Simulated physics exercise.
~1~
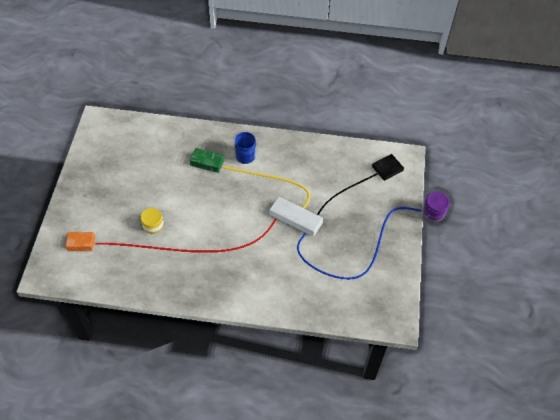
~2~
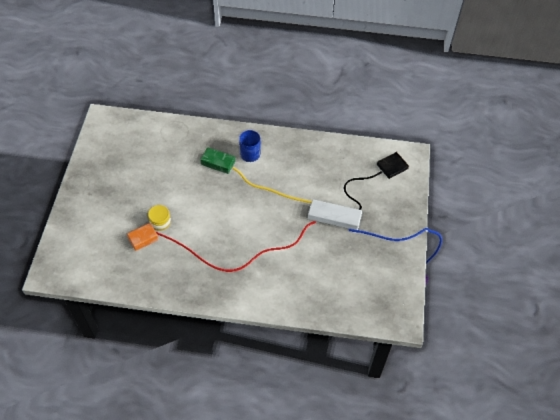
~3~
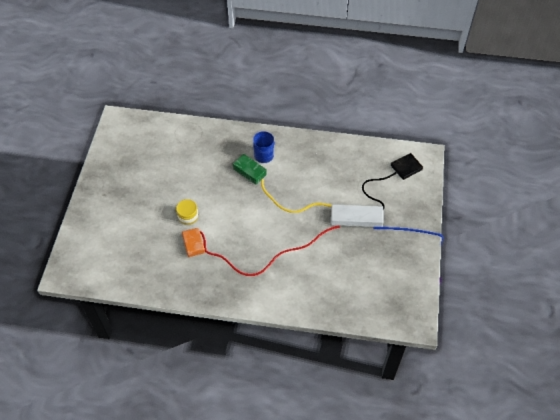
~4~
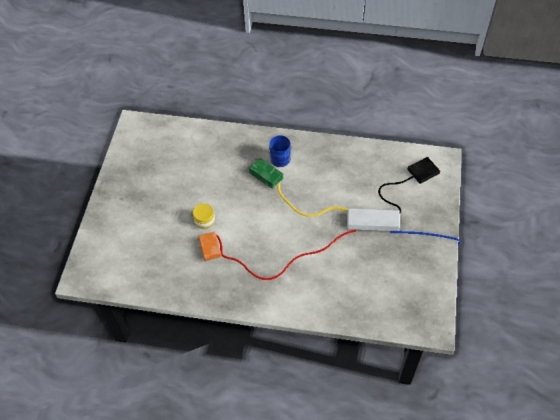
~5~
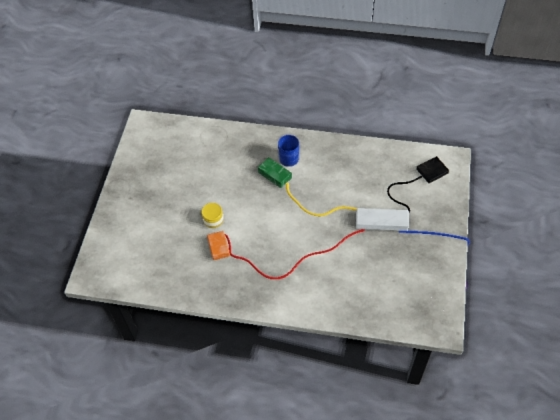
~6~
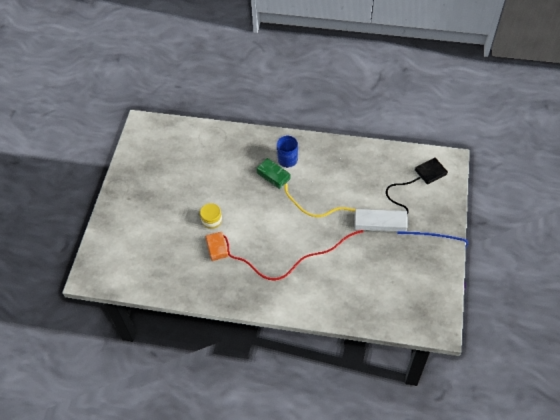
We see a table with small devices cabled to a white power strip as a purple object drops off the right edge, the strip, orange device and green device shifting right. The yellow tin moves slightly, then everything rests, the blue cable hanging over the edge.
